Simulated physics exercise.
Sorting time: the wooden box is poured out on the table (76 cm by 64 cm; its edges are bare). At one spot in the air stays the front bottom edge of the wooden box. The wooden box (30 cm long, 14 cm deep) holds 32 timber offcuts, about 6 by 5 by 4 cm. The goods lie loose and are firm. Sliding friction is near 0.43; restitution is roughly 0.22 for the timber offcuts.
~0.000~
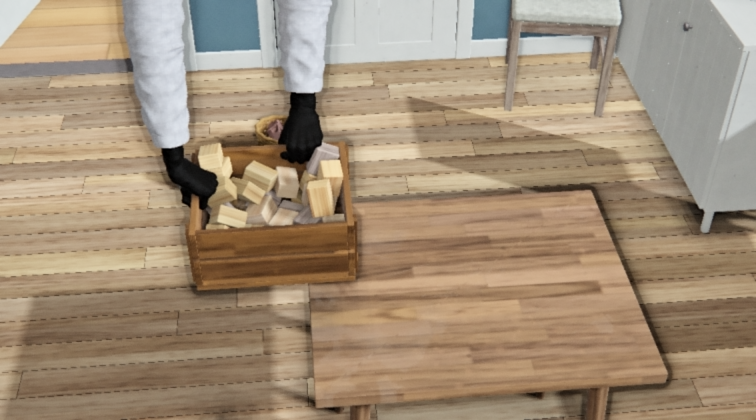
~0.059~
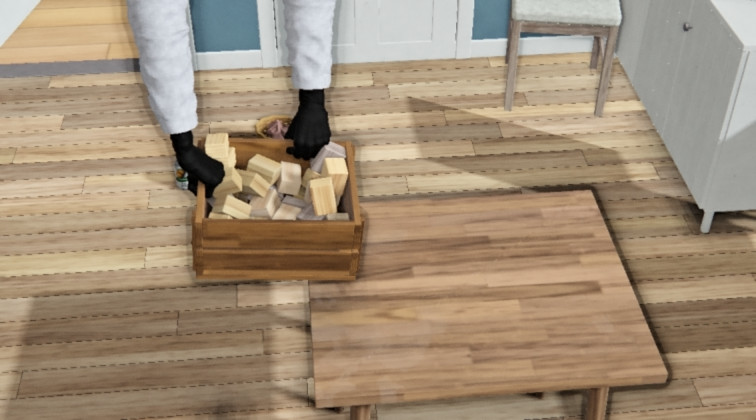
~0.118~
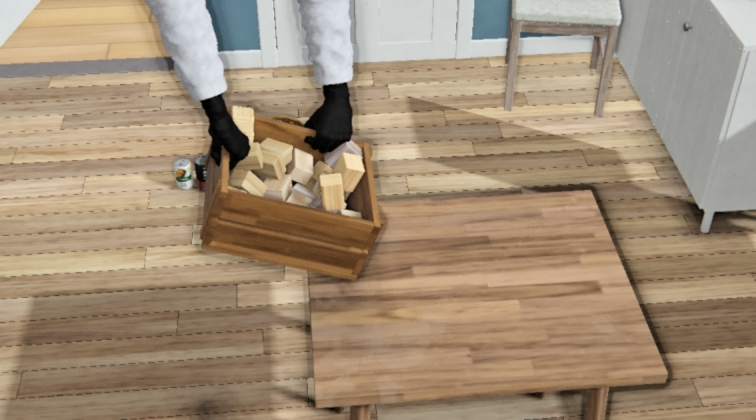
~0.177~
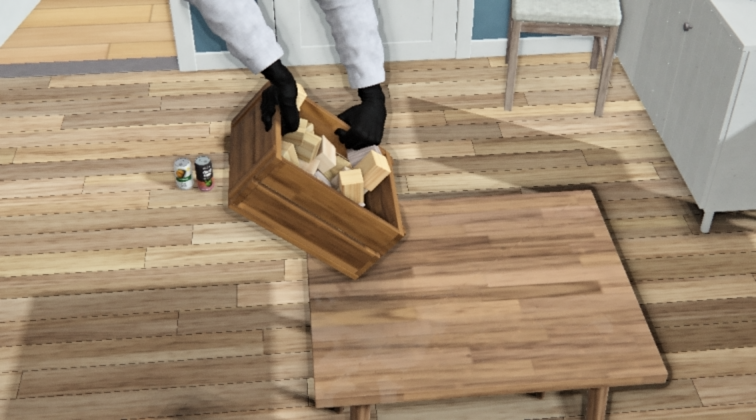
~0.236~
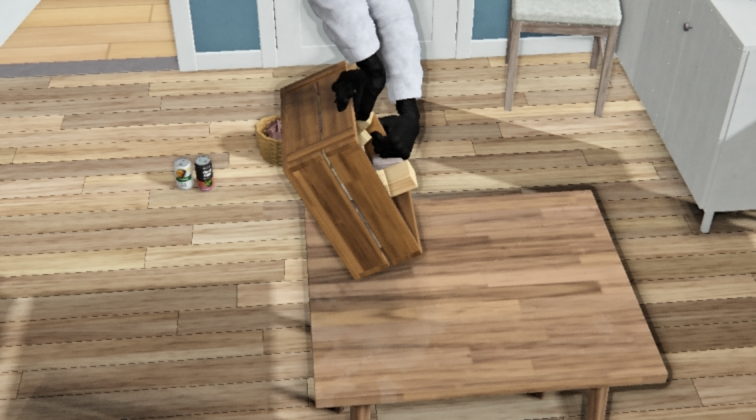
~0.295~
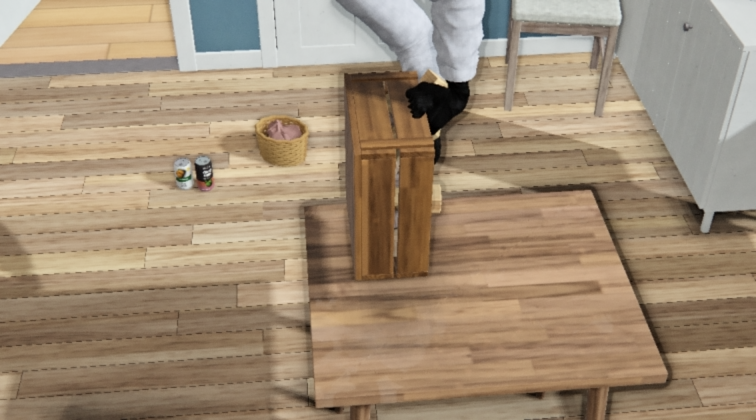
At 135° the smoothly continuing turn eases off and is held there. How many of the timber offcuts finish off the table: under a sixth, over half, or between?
My guess is somewhere from a sixth to half of the load winds up off the table.
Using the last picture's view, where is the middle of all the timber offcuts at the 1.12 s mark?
Centre: Approx. (548, 274).
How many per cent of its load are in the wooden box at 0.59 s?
About 0 %, still inside.
After 0.43 s, tilt 131°; 16 still in the wooden box, 5 on the table top and 11 in the air.
After 0.59 s, tilt 135°; 31 on the table top and 1 over the right end of the table.
After 0.82 s, tilt 135°; 26 on the table top and 6 over the right end of the table.
Final count (at 1.12 s), 23 on the table top, 8 over the right end of the table and 1 over the table's other edges. Asked share, 9 of 32, 28 per cent.
